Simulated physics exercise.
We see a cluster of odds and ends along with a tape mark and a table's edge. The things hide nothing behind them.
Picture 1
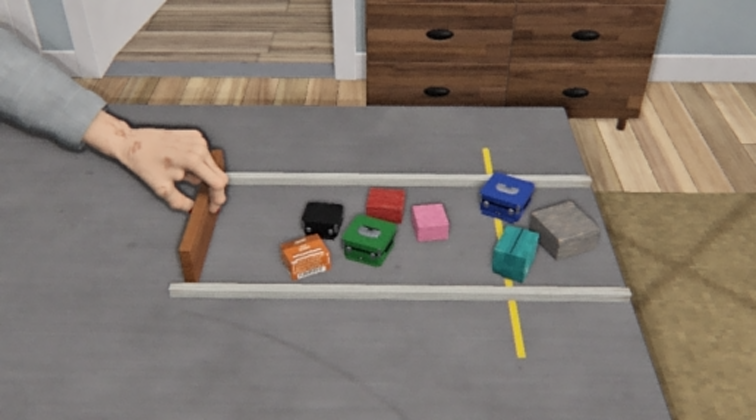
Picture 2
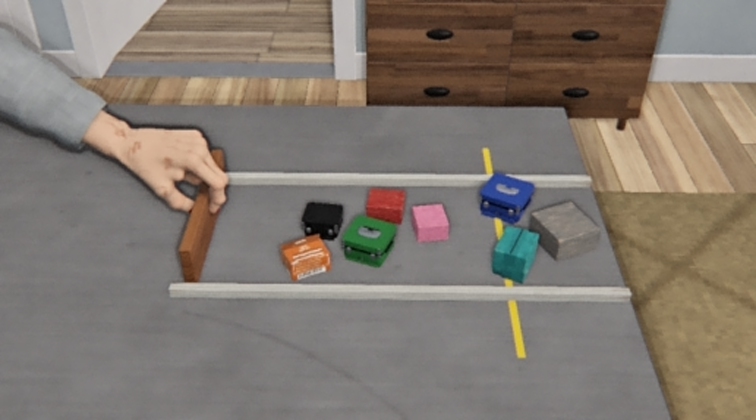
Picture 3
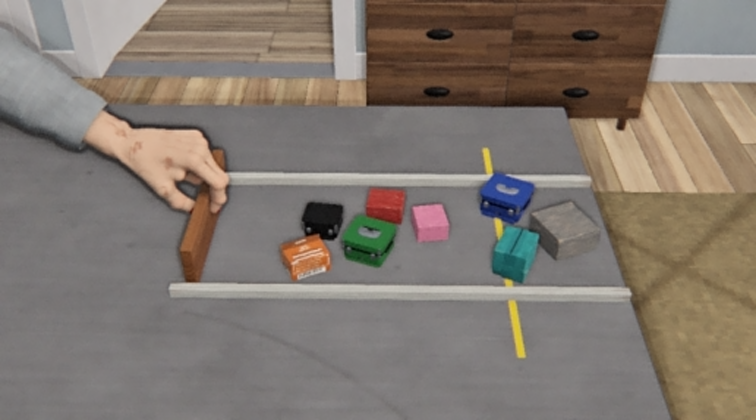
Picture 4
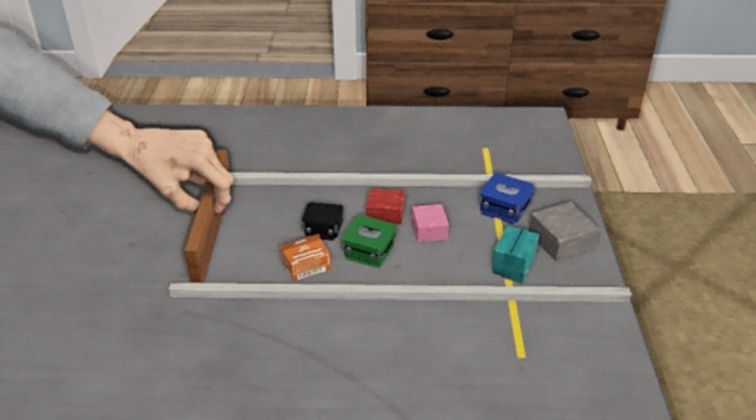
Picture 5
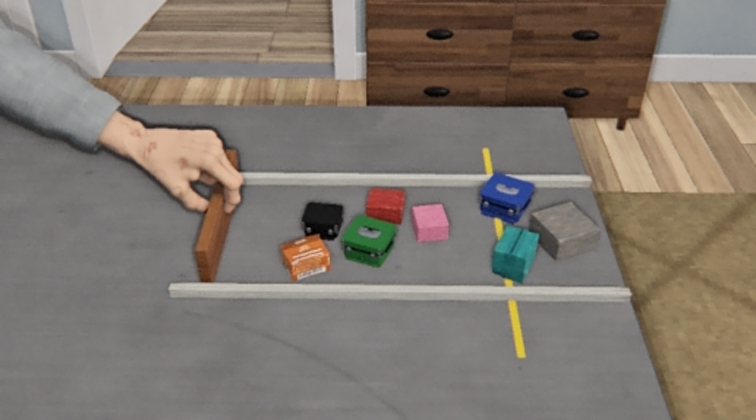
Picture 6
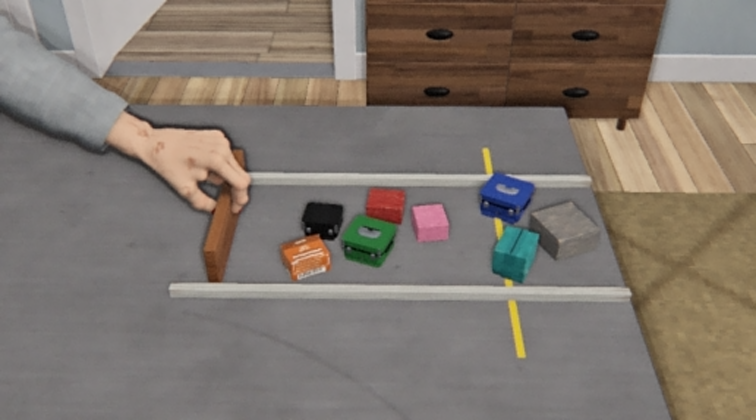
On a grey tabletop, a hand slides a wooden board slightly right between two pale rails, while the small coloured cases stay still.
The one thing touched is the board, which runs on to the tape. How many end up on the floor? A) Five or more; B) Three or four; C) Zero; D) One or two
C, zero.
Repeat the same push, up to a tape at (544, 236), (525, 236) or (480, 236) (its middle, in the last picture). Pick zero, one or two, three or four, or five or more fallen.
Tape by tape, the falls would be: One to two, then one to two, then not one.
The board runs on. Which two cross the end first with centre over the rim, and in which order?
Grey block, turquoise box.
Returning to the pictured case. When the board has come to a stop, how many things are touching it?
Tally at the end: 3.
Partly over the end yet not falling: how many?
It totals 1.
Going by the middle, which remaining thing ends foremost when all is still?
Result - foremost is the grey block.
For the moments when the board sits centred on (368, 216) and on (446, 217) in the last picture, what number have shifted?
Moved so far: 5, later 7.
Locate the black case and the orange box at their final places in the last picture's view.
Result: One about (517, 220), other about (530, 274).
Soon after, none off yet; grey block at rest near (563, 231); blue case at rest near (506, 199); turquoise box at rest near (515, 254).
At rest, the number that fall off is zero.
